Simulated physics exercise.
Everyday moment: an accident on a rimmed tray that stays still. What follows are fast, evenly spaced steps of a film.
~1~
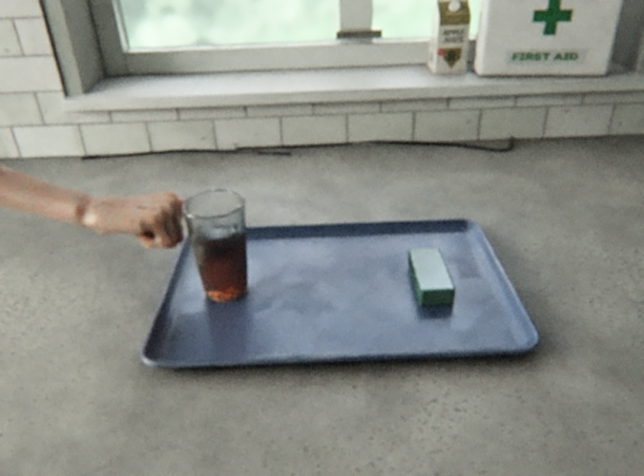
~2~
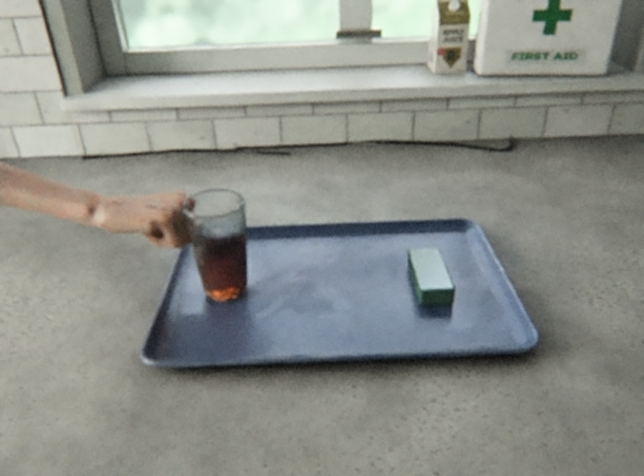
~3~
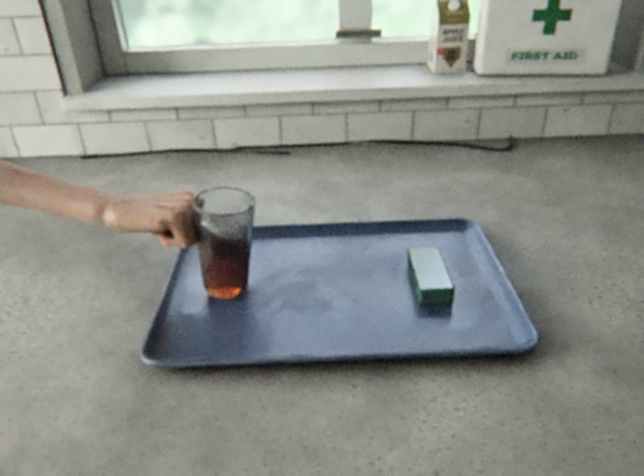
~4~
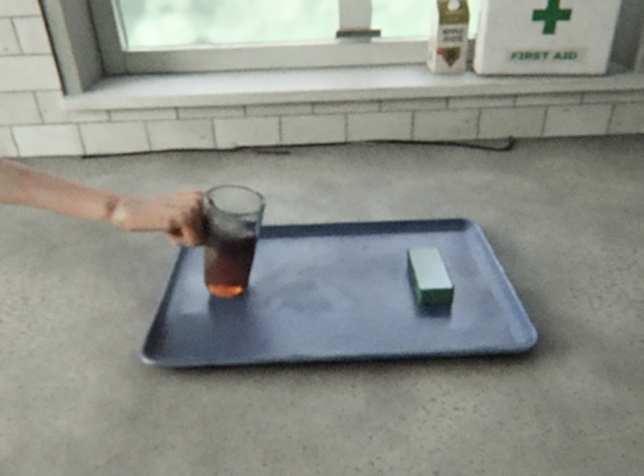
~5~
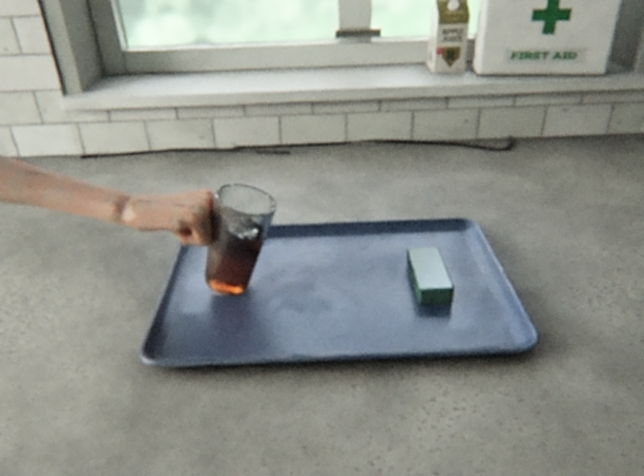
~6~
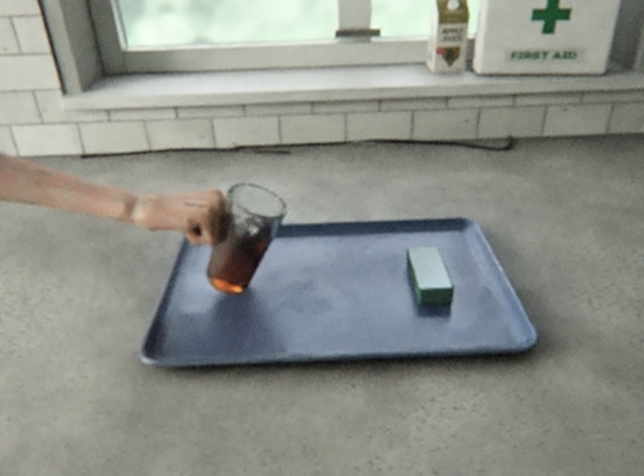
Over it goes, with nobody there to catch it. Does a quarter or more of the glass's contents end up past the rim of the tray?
No.
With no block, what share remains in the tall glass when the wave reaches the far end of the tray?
55 percent or so.
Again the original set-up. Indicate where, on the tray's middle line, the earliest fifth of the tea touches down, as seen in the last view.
It lands near (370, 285).
A moment on, the tall glass is falling and 100 per cent is in the glass, 0 on the tray and 0 above or beyond its rim.
Next, the tall glass lies on its side and 71 per cent is in the glass, 9 on the tray and 20 above or beyond its rim.
Then the tall glass lies on its side and 39 per cent is in the glass, 41 on the tray and 20 above or beyond its rim.
Later the tall glass lies on its side and 21 per cent is in the glass, 70 on the tray and 9 above or beyond its rim.
At rest 93 per cent is held by tray and glass, 7 is off the tray.
